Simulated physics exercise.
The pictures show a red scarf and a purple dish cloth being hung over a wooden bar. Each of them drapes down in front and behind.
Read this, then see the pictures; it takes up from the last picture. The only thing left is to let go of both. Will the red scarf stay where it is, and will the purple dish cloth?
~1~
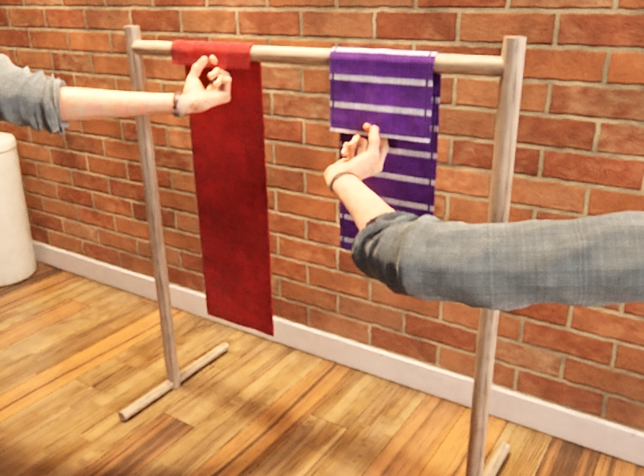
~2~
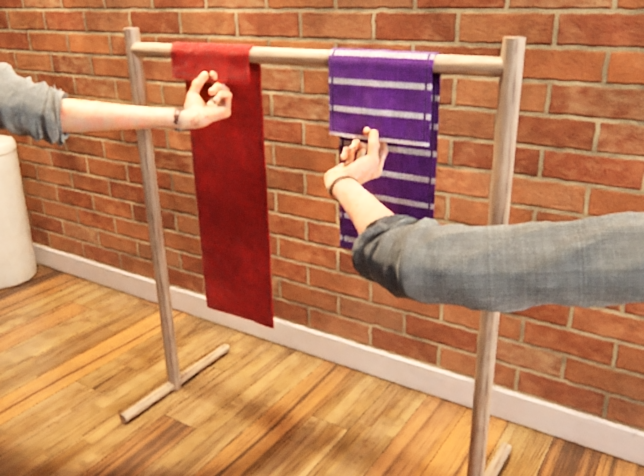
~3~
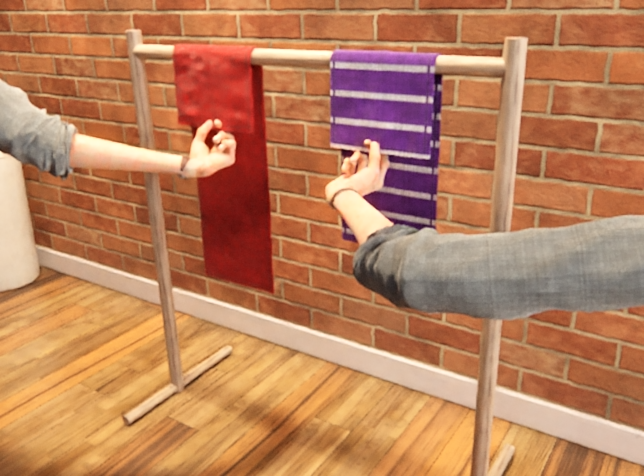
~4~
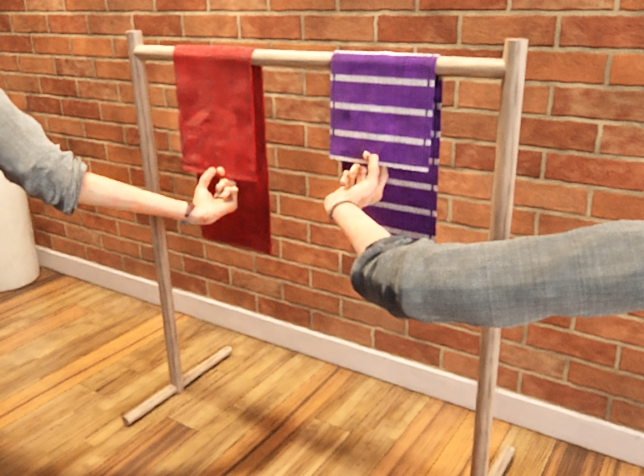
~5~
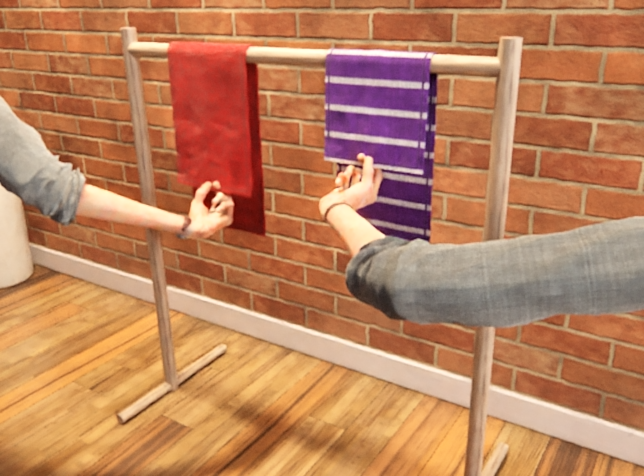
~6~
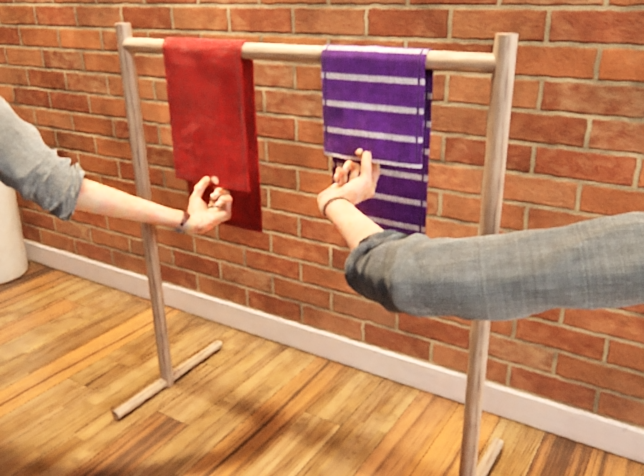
My prediction: Just watch the red scarf sit there; just watch the purple dish cloth sit there.
Then, 0.40 s past the final frame, scarf unmoved; dish cloth unmoved.
When it is over, scarf unmoved; dish cloth unmoved. The red scarf hangs there and the purple dish cloth keeps its place.
